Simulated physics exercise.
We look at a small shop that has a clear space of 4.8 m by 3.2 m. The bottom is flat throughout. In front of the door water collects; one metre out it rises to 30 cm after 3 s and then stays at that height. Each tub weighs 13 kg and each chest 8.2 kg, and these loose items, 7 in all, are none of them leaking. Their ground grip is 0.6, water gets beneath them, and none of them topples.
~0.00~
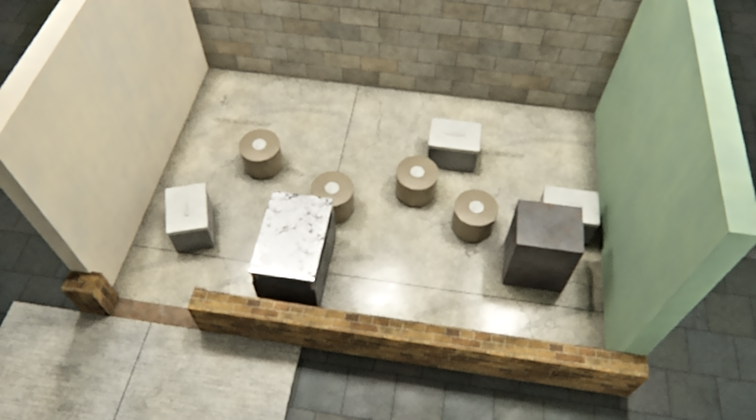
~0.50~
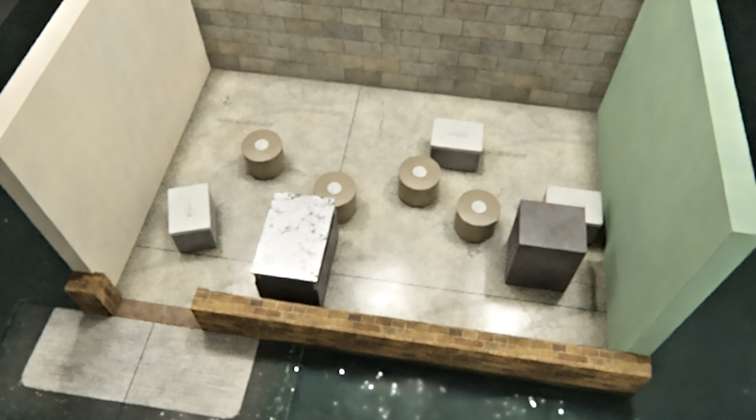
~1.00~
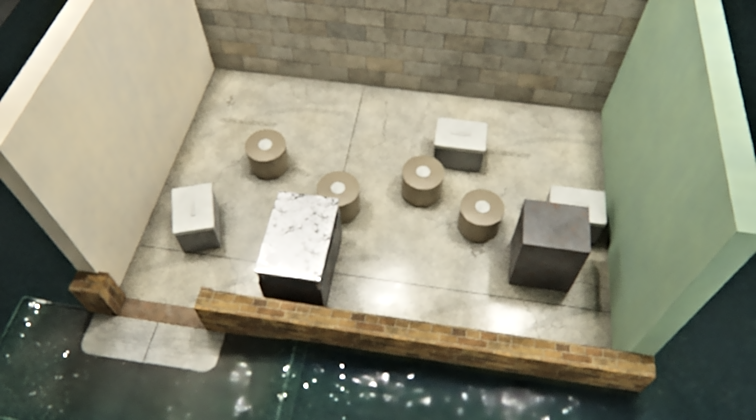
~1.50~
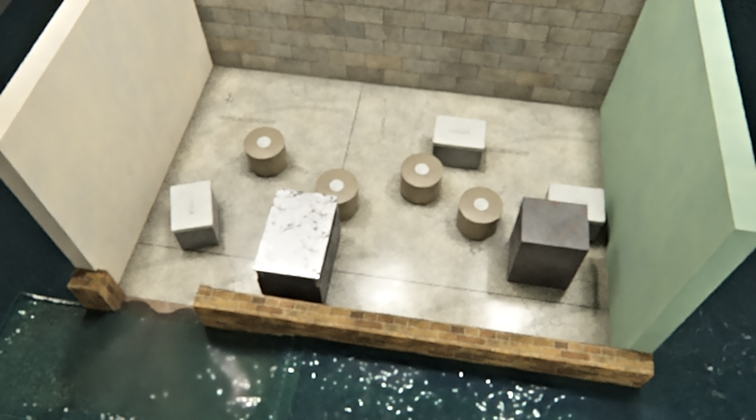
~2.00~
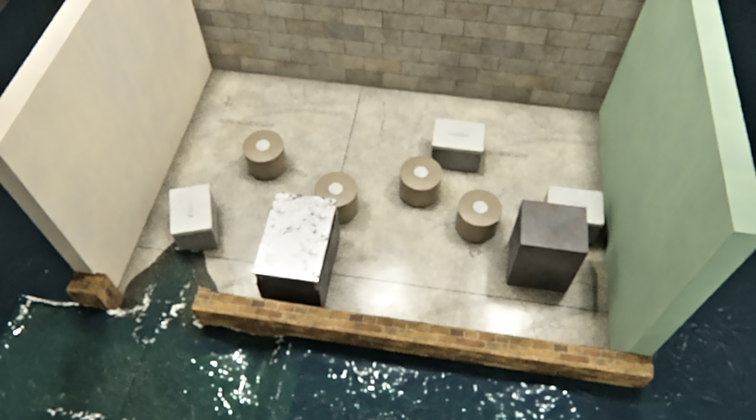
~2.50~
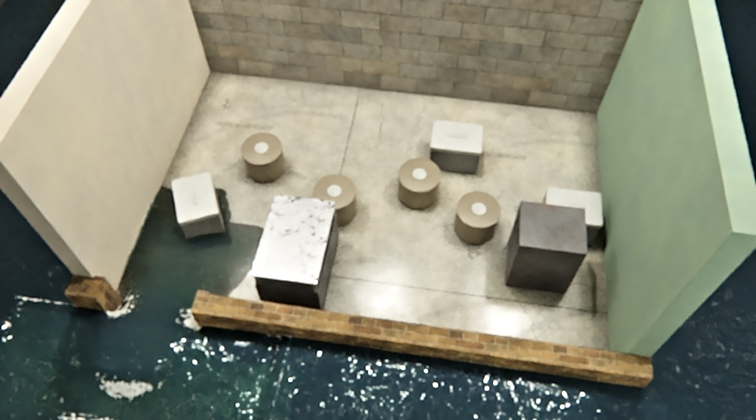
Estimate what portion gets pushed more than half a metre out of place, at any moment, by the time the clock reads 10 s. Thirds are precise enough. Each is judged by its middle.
One to two in three.
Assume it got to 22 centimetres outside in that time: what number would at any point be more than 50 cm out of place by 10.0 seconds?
3.
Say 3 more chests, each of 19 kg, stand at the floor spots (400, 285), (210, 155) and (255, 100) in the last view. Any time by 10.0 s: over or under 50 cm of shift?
The first one stays inside the mark, the next tops the mark, and the last tops the mark.
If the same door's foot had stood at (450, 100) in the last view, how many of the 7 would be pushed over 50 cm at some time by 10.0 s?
The answer then is 5.
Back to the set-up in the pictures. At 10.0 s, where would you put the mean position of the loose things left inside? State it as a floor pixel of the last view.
Averaged position, last view: Near pixel (472, 212).
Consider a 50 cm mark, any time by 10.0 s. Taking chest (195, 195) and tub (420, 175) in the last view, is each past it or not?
Beyond, within.
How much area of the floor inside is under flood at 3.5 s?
Wet: Near 4.5 m2.
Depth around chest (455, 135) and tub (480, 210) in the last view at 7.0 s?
Some 4 cm at the first, some 2 cm at the second.
After 3.5 s 1 of 7 are over 50 cm from their spots; 0 afloat.
After 4.5 s 2 of 7 are over 50 cm from their spots; 1 afloat.
After 7.0 s 3 of 7 are over 50 cm from their spots; 1 afloat.
After 10.0 s 3 of 7 are over 50 cm from their spots, and 3 have been at some point; 4 afloat.
